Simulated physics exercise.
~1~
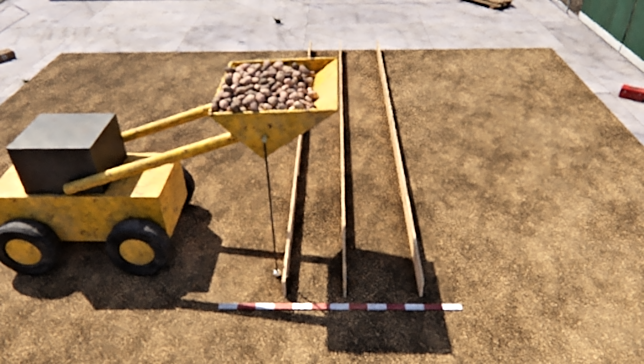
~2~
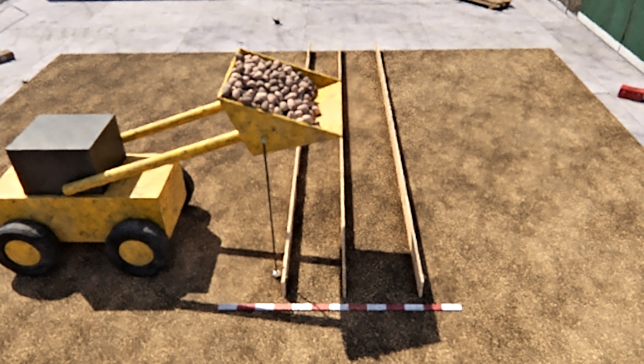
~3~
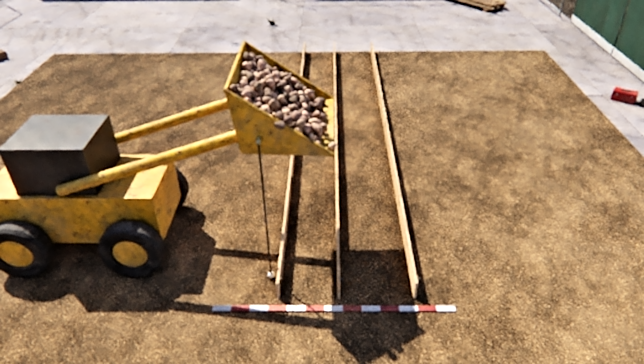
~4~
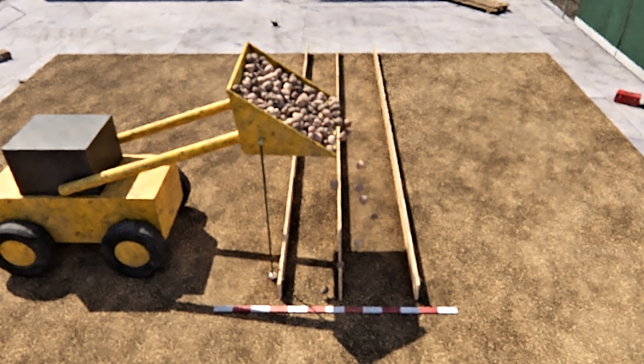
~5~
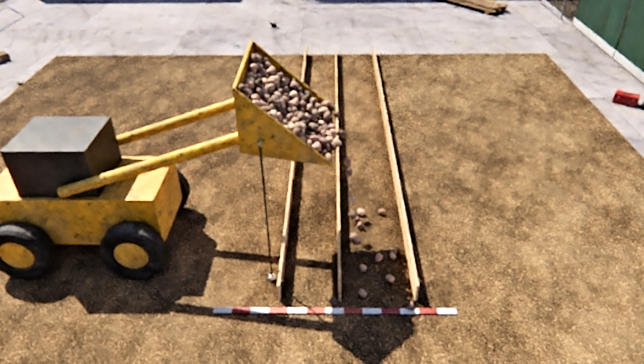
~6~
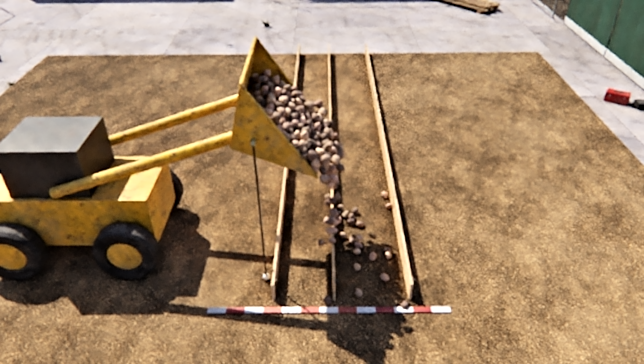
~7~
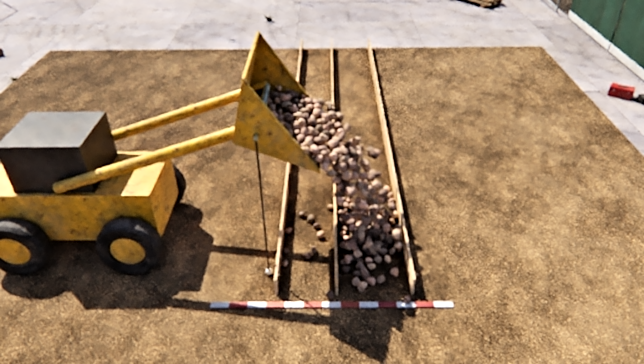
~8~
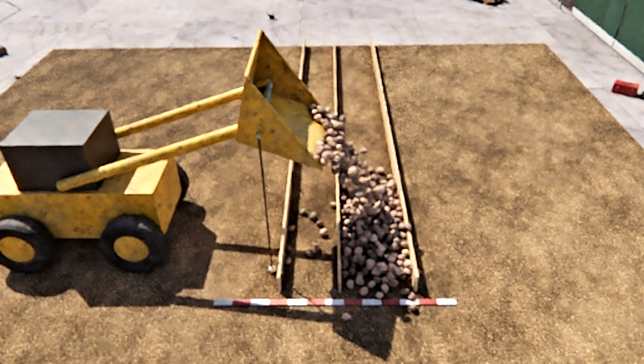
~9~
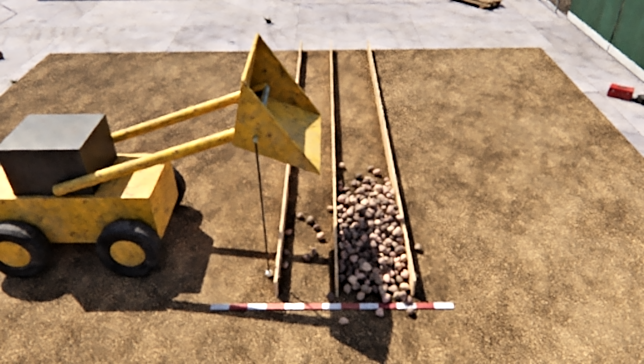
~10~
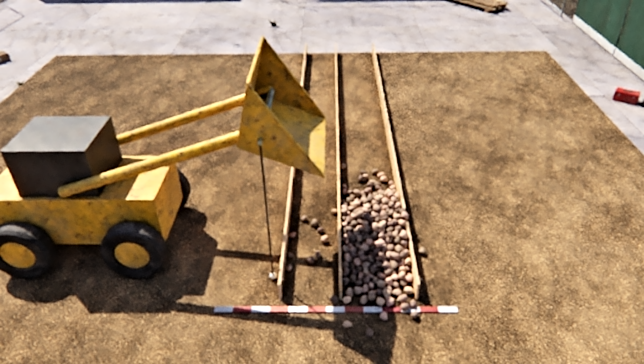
At the start, a yellow loader with a dark box on top stands at the left on brown ground, its raised bucket full of rounded stones beside three long wooden planks. The bucket tips gradually toward the right, and the stones slide toward its lower edge. A few drop first between the planks, then a thick stream pours out, mostly into the right-hand bay. The bucket stops tipping and holds its steep angle while the rest empties out. Finally, the bucket is empty, with a heap filling the front of the right bay and a few stones scattered in the left one.
